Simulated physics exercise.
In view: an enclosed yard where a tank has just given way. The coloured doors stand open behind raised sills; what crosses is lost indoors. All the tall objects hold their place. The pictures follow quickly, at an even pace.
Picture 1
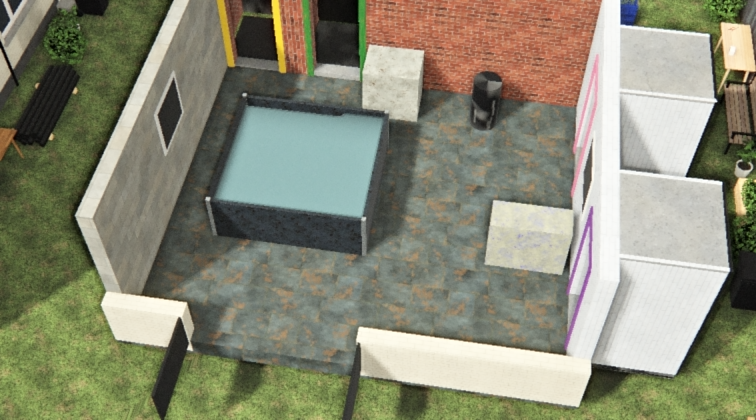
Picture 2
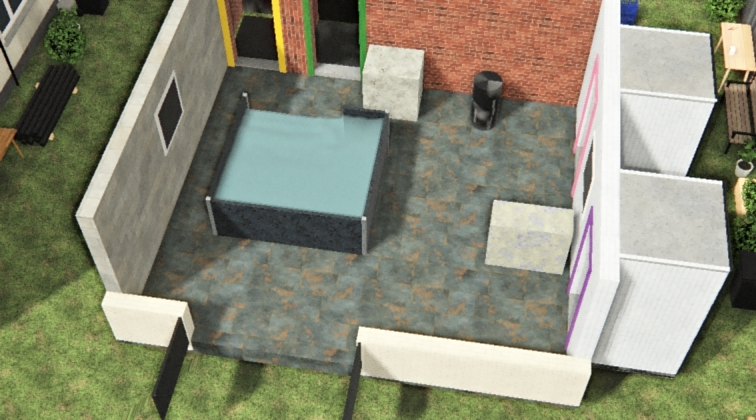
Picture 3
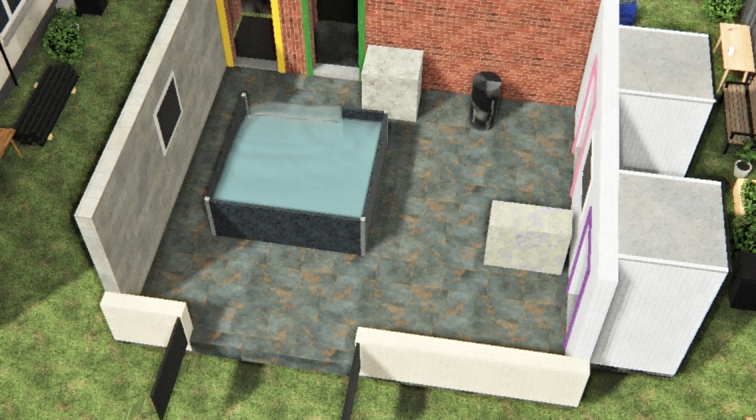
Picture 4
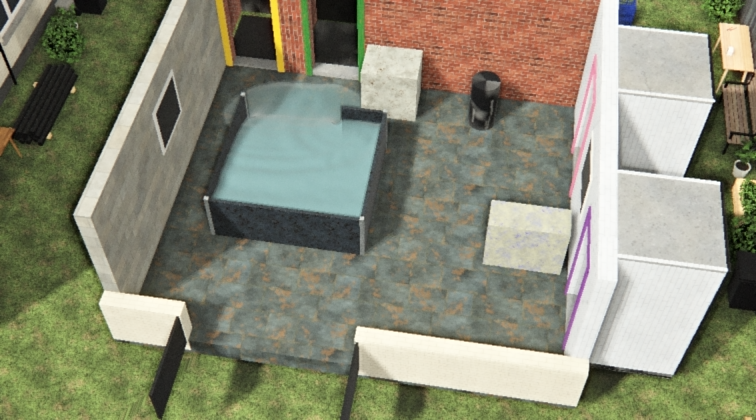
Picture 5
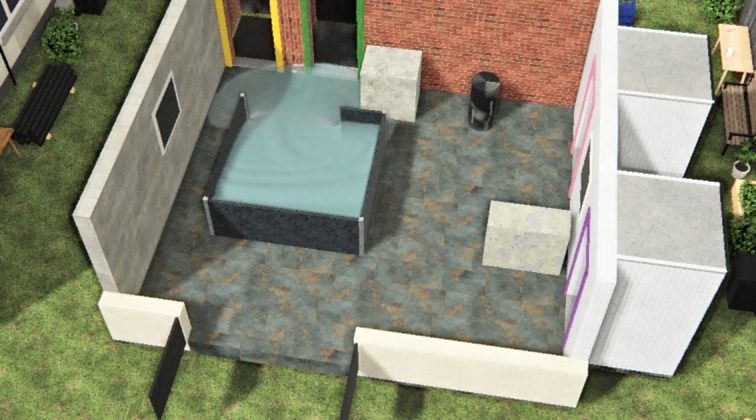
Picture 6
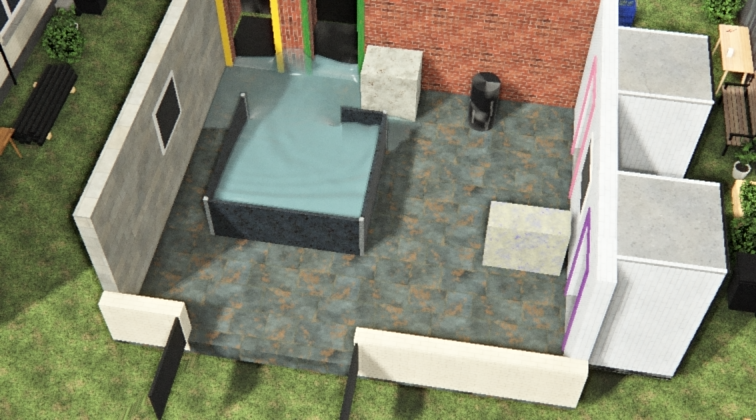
The footage shows a walled yard with a dark-sided tank of still water; the far side gives way and water pours out through the gap, spreading across the paving toward the brick wall and the yellow and green doorways.
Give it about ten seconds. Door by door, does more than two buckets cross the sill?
In the end: The pink door holds within the limit; the purple door holds within the limit; the green door floods; the yellow door floods.
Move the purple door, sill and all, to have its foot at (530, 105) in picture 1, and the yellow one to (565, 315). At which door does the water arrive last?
It is the one in yellow.
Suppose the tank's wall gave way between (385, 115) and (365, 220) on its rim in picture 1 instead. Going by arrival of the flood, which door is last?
Last comes the door marked yellow.
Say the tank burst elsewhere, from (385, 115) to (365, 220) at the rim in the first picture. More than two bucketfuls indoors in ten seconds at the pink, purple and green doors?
The pink one goes over; the purple one floods; the green one stays under.
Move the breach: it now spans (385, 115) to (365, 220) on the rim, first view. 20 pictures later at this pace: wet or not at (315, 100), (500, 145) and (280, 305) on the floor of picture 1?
As listed: Free of water, wet, clear.
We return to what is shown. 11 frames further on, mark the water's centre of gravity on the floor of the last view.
I would point to (302, 150).
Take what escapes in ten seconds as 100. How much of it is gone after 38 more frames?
I make it 85 per cent.
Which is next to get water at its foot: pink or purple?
It is the pink door.
A moment on, water covers 20 % of the floor; the pink door not reached, the purple door not reached, the green door far over two buckets in, the yellow door far over two buckets in.
Next, water covers 25 % of the floor; the pink door not reached, the purple door not reached, the green door far over two buckets in, the yellow door far over two buckets in.
Then, water covers 40 % of the floor; the pink door wet at the sill, nothing in, the purple door not reached, the green door far over two buckets in, the yellow door far over two buckets in.
Later, water covers 60 % of the floor; the pink door wet at the sill, nothing in, the purple door wet at the sill, nothing in, the green door far over two buckets in, the yellow door far over two buckets in.
In the end, water covers 95 % of the floor; the pink door wet at the sill, nothing in, the purple door wet at the sill, nothing in, the green door far over two buckets in, the yellow door far over two buckets in.
